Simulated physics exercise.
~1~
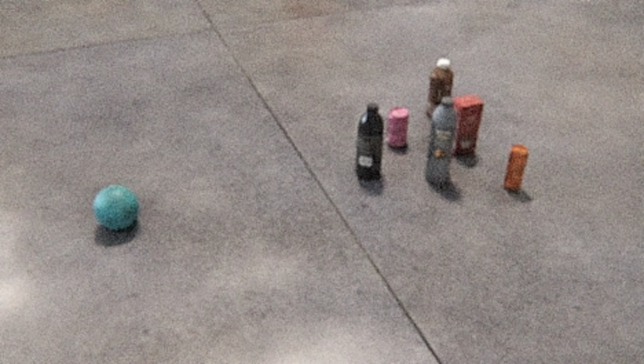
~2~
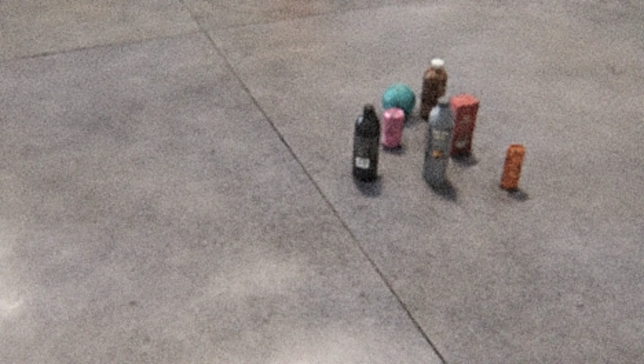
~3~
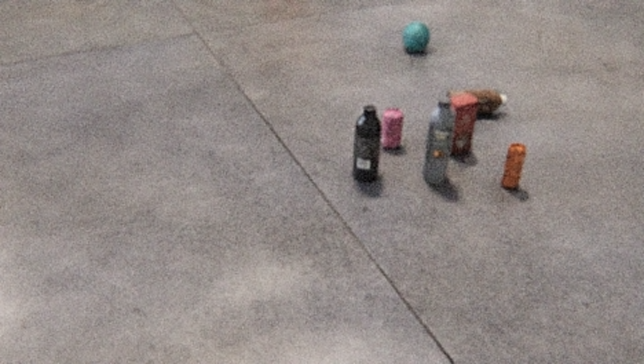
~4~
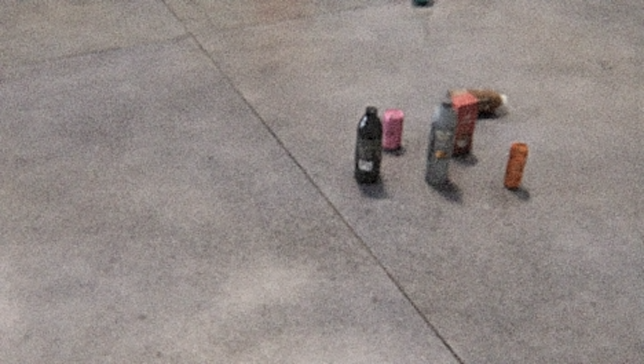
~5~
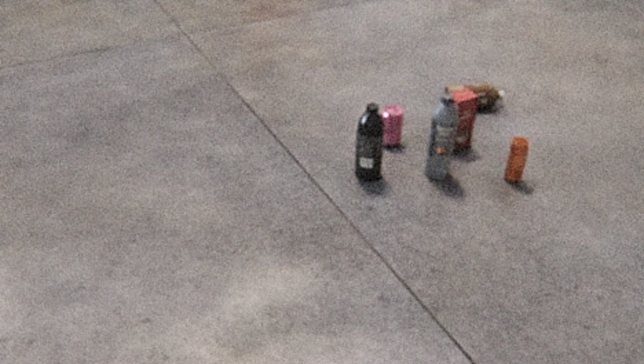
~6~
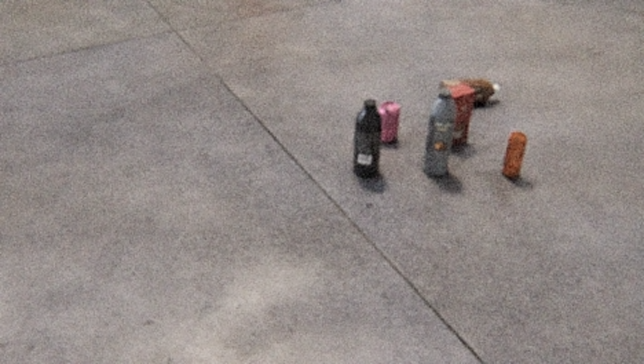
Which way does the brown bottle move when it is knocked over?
It moves to the right, ending up on its side behind the red carton.
